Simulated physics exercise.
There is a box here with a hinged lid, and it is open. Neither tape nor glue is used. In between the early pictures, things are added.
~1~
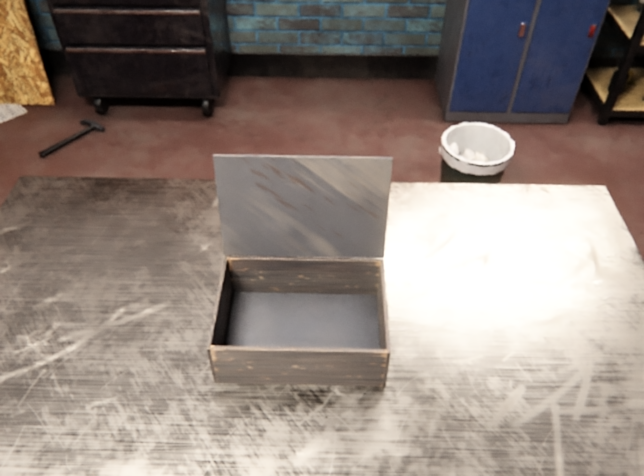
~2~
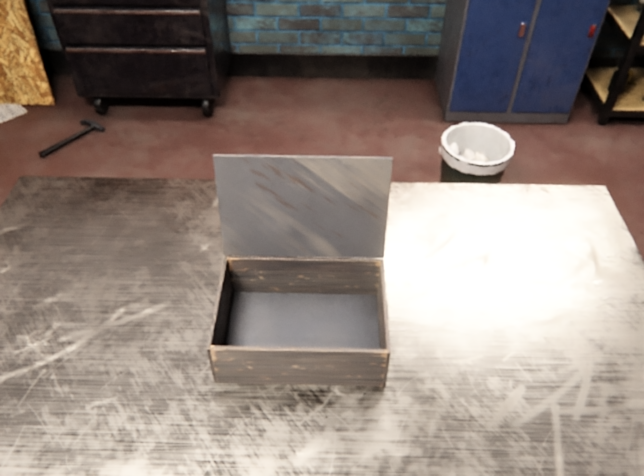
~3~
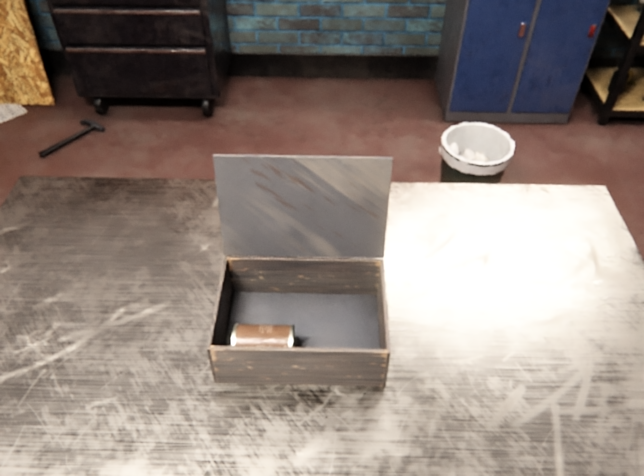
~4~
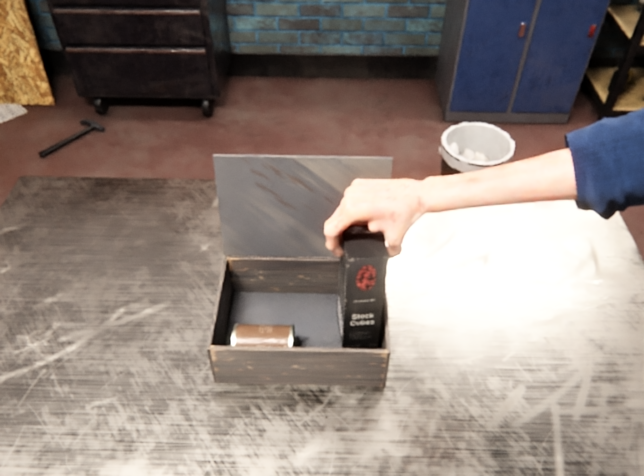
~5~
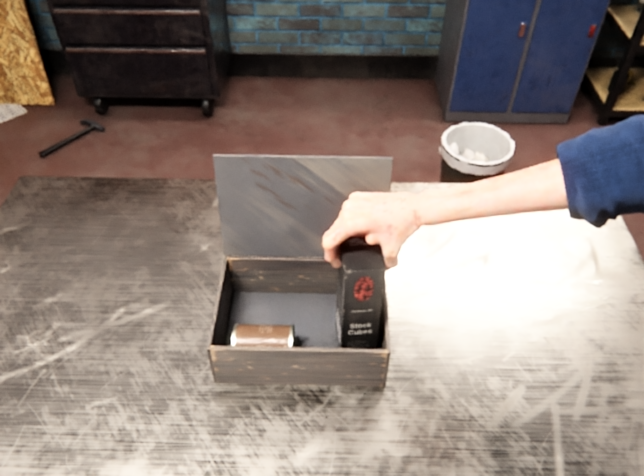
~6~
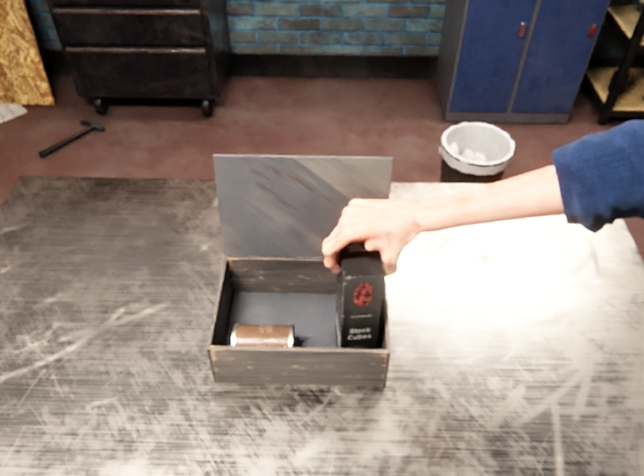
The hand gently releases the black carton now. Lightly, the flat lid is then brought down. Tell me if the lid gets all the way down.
It does not.
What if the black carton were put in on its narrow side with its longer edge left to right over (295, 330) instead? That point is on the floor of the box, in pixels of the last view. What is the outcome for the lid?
Once it's packed that way, the lid settles all the way.
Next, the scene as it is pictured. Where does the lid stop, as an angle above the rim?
About 60° above the rim.
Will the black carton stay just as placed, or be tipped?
By the end the black carton has kept its angle.
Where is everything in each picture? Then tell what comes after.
The last thing is not in view yet, in the first frame.
The last thing is not in view yet, in the second frame.
The last thing is not in view yet, in the third frame.
Still above its spot; black carton (361, 289), in the fourth frame.
Still above its spot; black carton (358, 299), in the fifth frame.
Put in, still held; black carton (357, 304), in the sixth frame.
Then, 1.20 s after the last picture, lid starting down.
Then, 1.60 s after the last picture, lid 59° above the rim.
At rest, lid 59° above the rim; both in place. Seen from the same camera at the end, black carton near (357, 304).
